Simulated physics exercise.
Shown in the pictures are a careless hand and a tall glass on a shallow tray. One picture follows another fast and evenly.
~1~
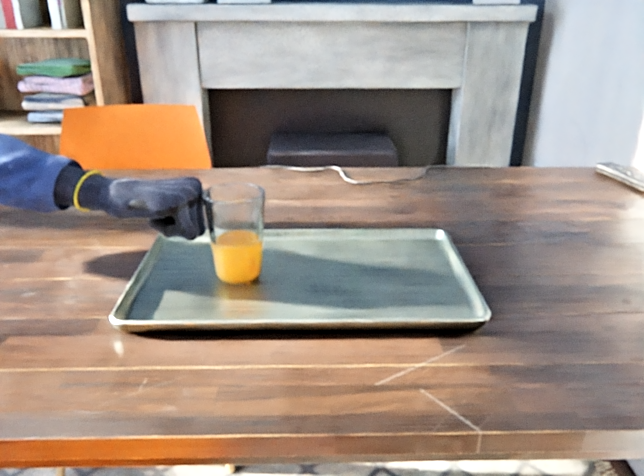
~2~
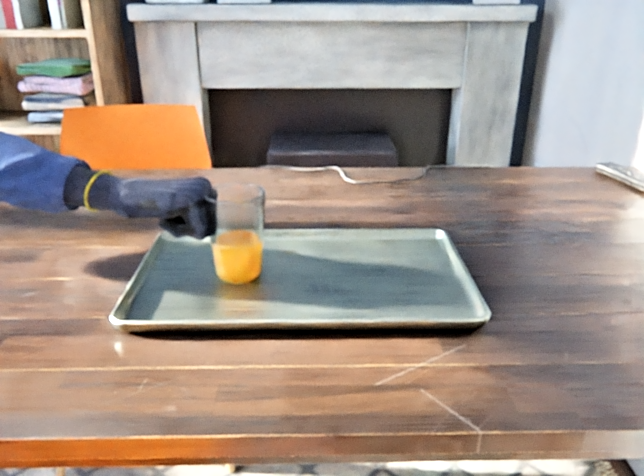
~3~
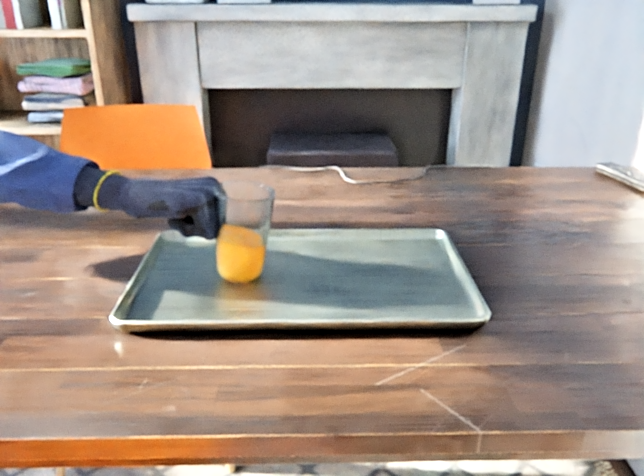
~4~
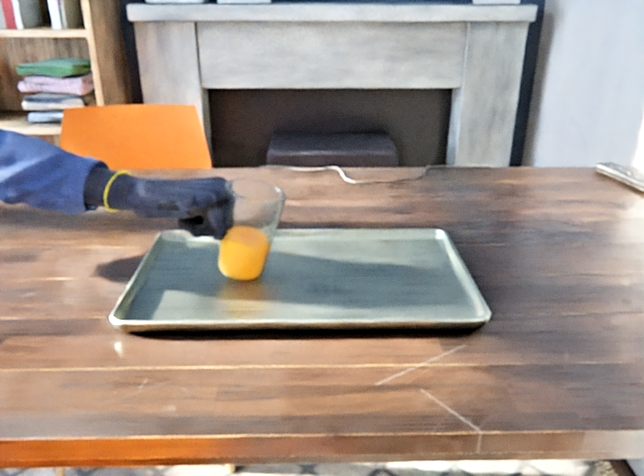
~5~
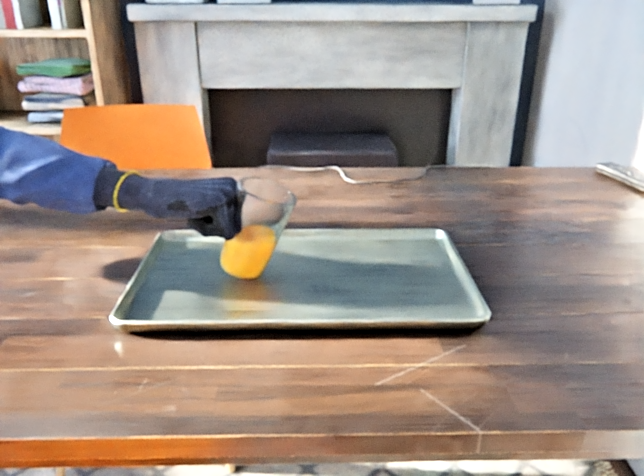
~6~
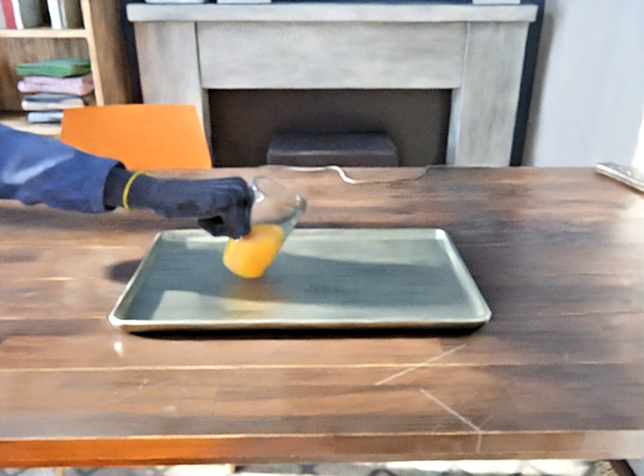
A dark-gloved hand held a tall glass of orange juice upright on a shallow tray on a wooden table, then moved slightly right and leaned the glass steadily over to the right.
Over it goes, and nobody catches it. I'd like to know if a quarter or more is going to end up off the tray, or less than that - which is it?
Spill: Over a quarter.
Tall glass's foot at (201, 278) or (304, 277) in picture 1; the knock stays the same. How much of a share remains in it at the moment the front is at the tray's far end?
Near 55 in a hundred first, near 90 in a hundred second.
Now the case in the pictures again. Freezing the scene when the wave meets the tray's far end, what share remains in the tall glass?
70 in a hundred.
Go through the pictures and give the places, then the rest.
In the first frame, it leans 0°; its right rim is at (263, 194); the juice meets the walls at (215, 236) and (259, 237); the tray's far rim is at (463, 268); the tray is clear ahead.
In the second frame, it leans 0°; its right rim is at (263, 194); the juice meets the walls at (215, 236) and (259, 236).
In the third frame, it leans 6°; its right rim is at (273, 195); the juice meets the walls at (220, 226) and (264, 237).
In the fourth frame, it leans 13°; its right rim is at (284, 197); the juice meets the walls at (226, 228) and (269, 236).
In the fifth frame, it leans 20°; its right rim is at (295, 201); the juice meets the walls at (231, 233) and (278, 231).
In the sixth frame, it leans 27°; its right rim is at (305, 206); the juice meets the walls at (233, 235) and (286, 230).
A moment on, the tall glass is falling and 100 per cent is in the glass, 0 on the tray and 0 above or beyond its rim.
Next, the tall glass lies on its side and 90 per cent is in the glass, 9 on the tray and 2 above or beyond its rim.
Then the tall glass lies on its side and 45 per cent is in the glass, 52 on the tray and 3 above or beyond its rim.
Later the tall glass lies on its side and 23 per cent is in the glass, 44 on the tray and 33 above or beyond its rim.
At rest 67 per cent is held by tray and glass, 33 is off the tray.
